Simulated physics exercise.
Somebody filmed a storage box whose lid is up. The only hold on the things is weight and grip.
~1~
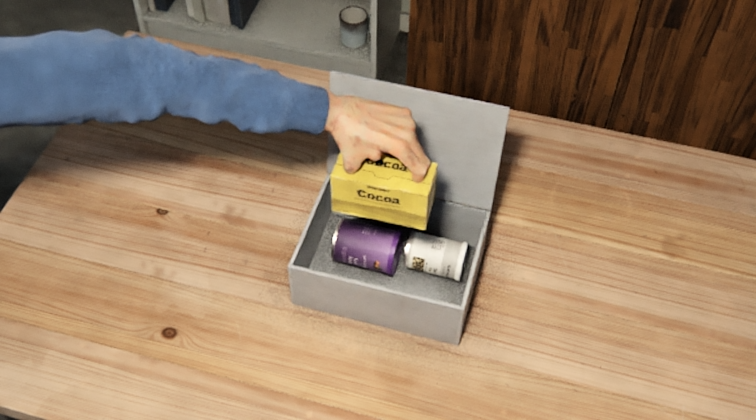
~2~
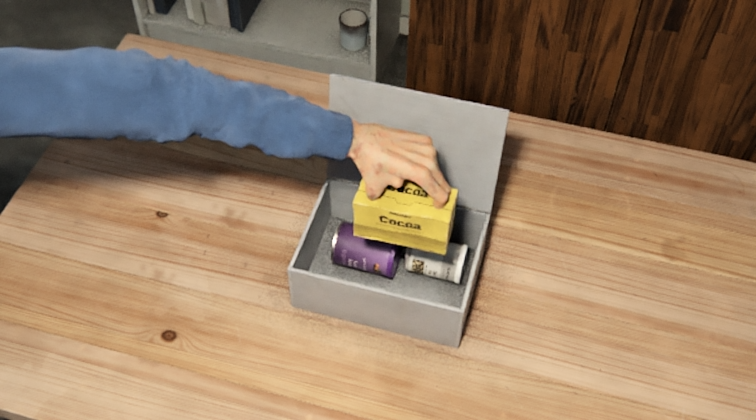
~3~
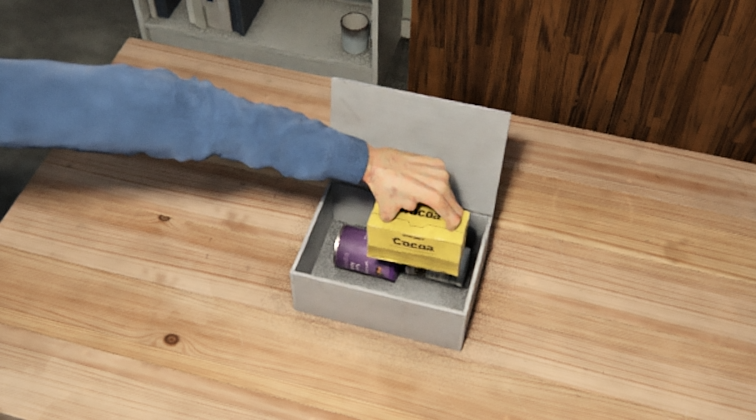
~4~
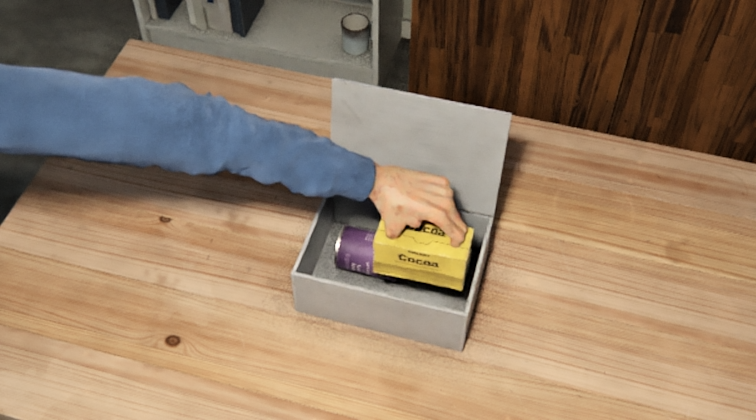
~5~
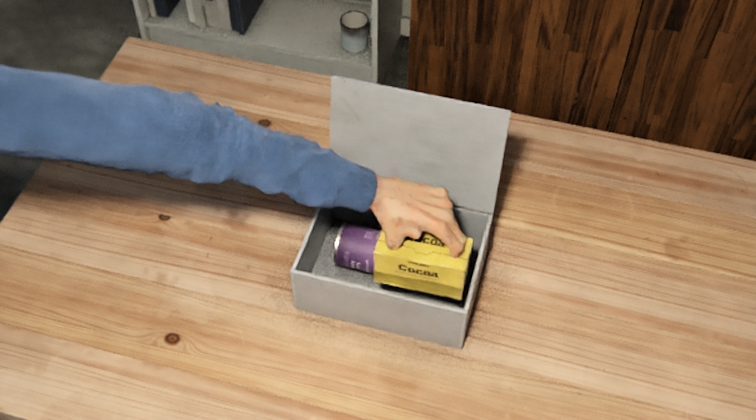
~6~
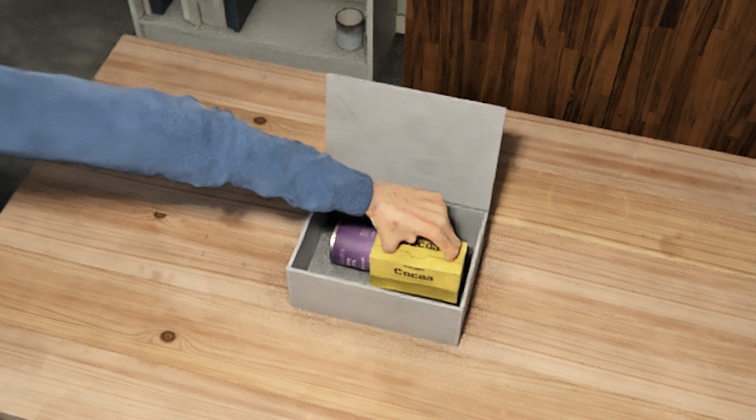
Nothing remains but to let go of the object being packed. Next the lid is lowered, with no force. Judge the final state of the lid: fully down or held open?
In the end it is fully down.
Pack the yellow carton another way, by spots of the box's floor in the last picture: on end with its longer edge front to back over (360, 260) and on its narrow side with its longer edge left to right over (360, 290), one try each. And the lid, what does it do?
In the first case it gets propped open; in the second case it comes fully down.
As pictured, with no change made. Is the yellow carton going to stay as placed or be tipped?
At the finish the yellow carton holds its orientation.
Then, 0.70 s past the last view, yellow carton displaced a little near (405, 295); purple tin displaced a little.
Then, 1.60 s past the last view, lid 57° above the rim; yellow carton displaced a little near (405, 295); purple tin displaced a little.
Then, 2.00 s past the last view, lid 17° above the rim; yellow carton displaced a little near (405, 295); purple tin displaced a little.
Finally, lid shut; moved from the start, purple tin and yellow carton; white tin still in place. Final places as the last picture's camera would see them, yellow carton near (405, 295).
